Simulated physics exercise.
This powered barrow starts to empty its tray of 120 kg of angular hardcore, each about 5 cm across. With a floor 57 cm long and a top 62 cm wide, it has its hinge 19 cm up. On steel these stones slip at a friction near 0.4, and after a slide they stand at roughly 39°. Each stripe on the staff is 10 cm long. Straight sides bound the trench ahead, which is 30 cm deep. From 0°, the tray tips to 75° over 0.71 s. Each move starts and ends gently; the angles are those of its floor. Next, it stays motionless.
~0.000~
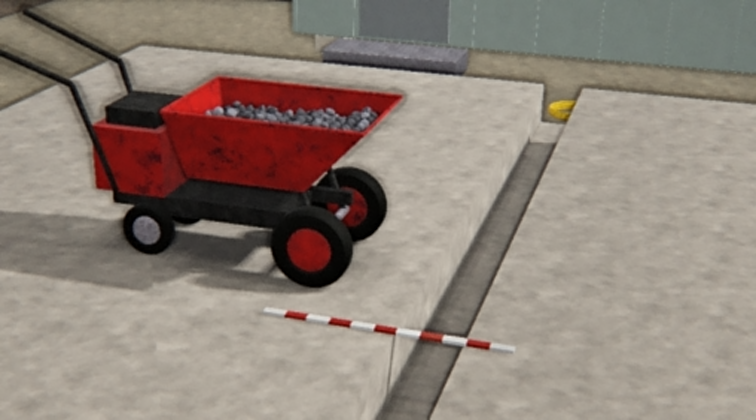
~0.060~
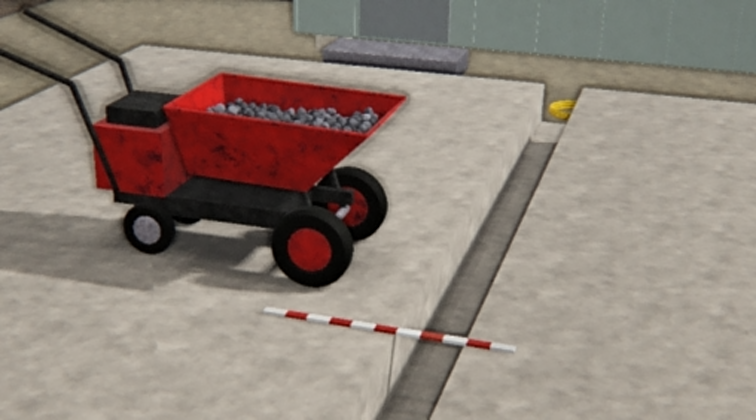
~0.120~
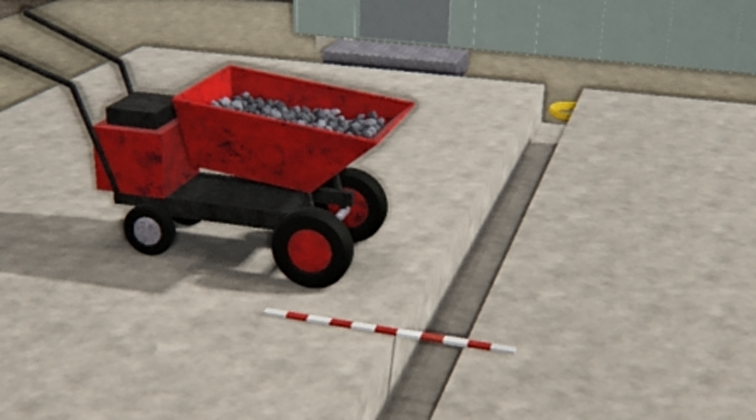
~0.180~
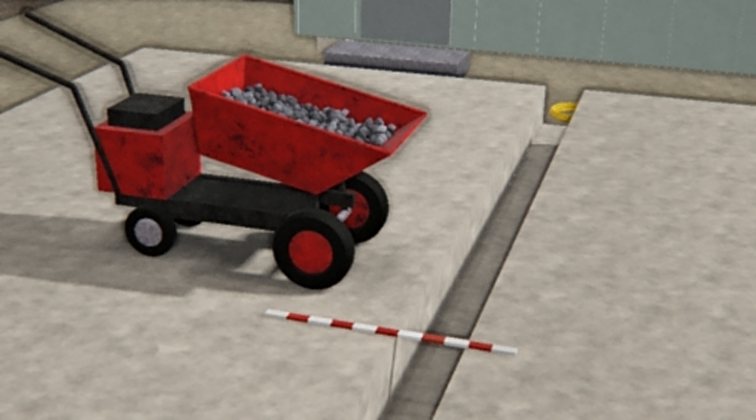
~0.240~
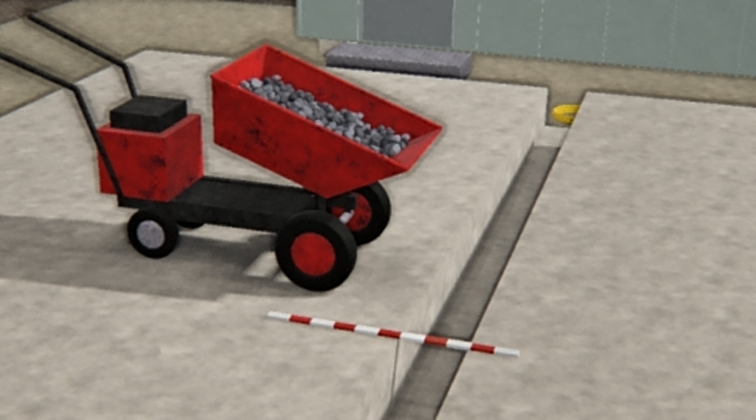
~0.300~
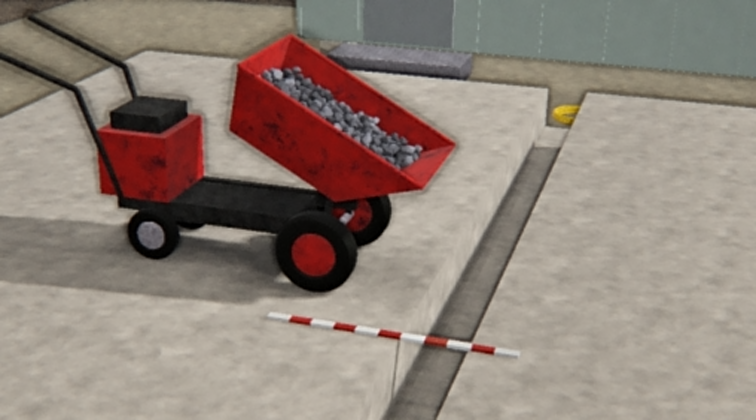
Red tray of grey stones on a wheeled barrow tilting steadily toward the right, its back end rising beside a narrow trench.
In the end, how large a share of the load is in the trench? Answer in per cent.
A share of roughly 54 %.
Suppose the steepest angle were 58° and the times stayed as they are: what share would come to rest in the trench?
I'd expect around 25 in a hundred.
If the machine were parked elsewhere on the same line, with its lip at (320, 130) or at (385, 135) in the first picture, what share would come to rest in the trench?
It'd be around 90 per cent and after that around 15 per cent.
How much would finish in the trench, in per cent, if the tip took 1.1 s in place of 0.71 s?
Near 65 per cent.
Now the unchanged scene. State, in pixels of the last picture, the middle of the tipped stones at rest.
The stones end up centred near (489, 311).
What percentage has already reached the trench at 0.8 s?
20 per cent, give or take.
After 0.5 s the floor is at 63°; 100 % in the tray; the foremost stones are at (449, 234).
After 0.8 s the floor is at 75°; 70 % in the tray, 18 % in the trench, 13 % past the trench; the foremost stones are at (528, 299).
After 1.2 s the floor is at 75°; 10 % in the tray, 41 % in the trench, 49 % past the trench; the foremost stones are at (703, 312).
After 3.1 s the floor is at 75°; 0 % in the tray, 54 % in the trench, 46 % past the trench; the foremost stones are past the picture's edge.
